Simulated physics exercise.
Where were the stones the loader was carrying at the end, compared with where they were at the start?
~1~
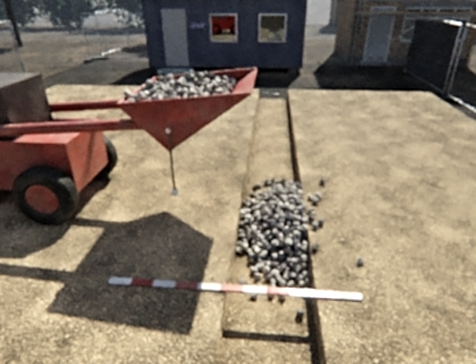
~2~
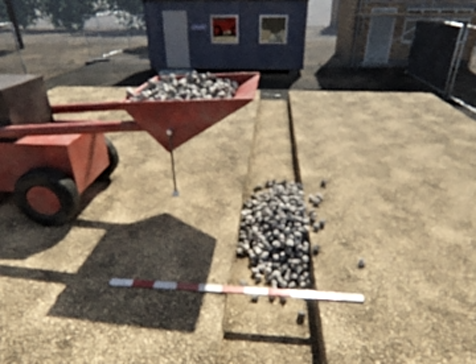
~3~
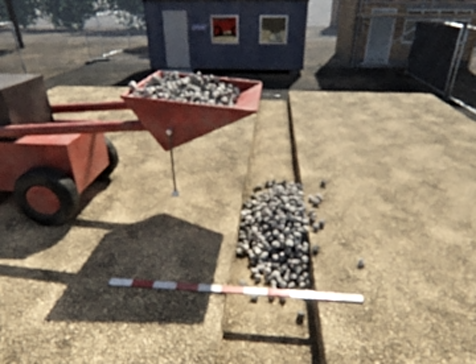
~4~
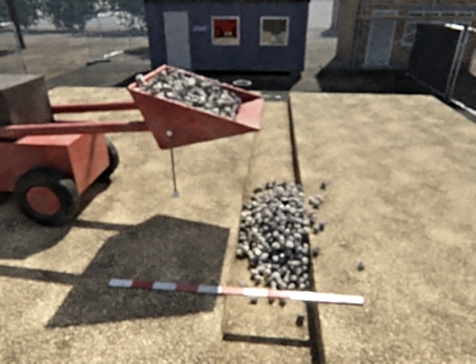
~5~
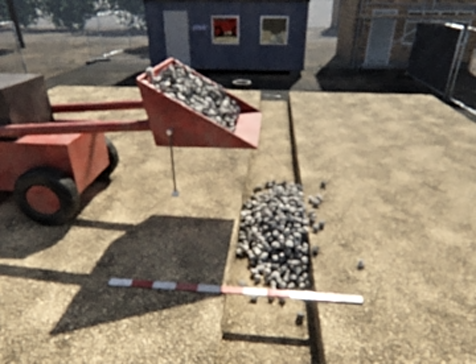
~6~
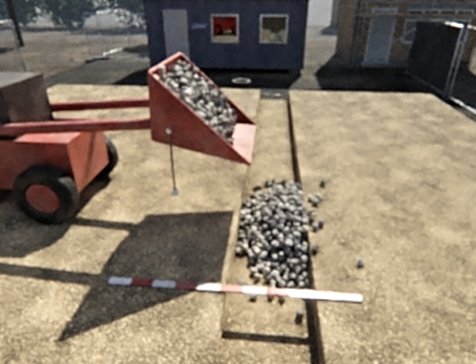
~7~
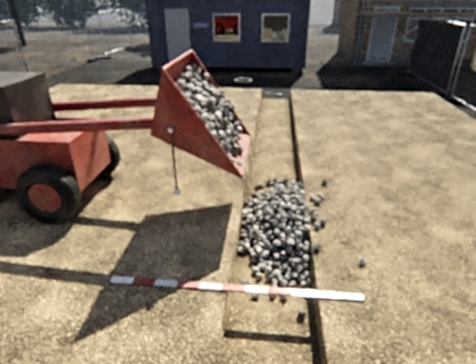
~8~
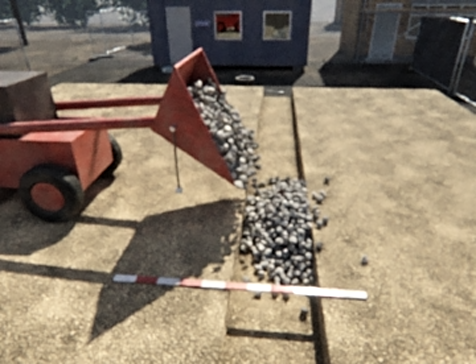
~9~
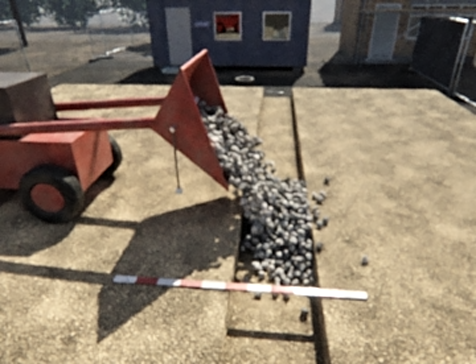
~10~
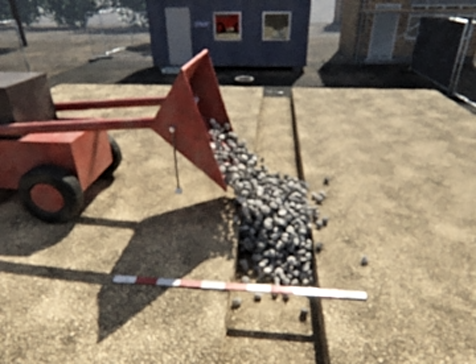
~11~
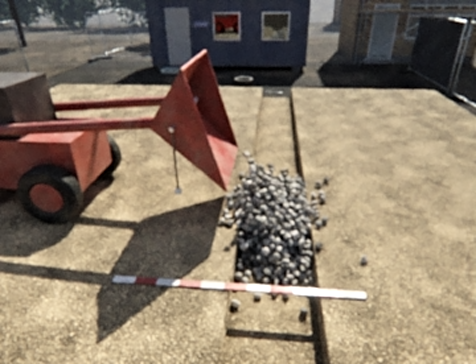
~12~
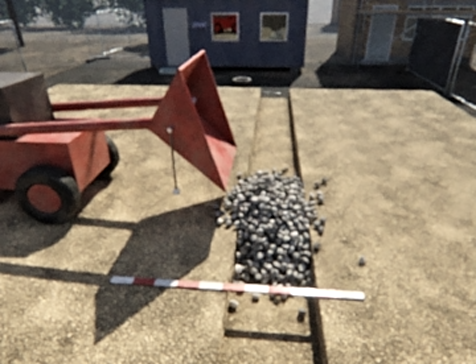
At the start they lay in the raised red bucket, and by the end they had ended up lower and farther right, heaped on the pile in the trench.
On a sandy yard in front of a blue building, a red loader tipped its raised bucket steadily to the right until grey stones slid out onto the pile in a narrow trench, leaving the bucket steeply tilted and empty above a bigger heap.
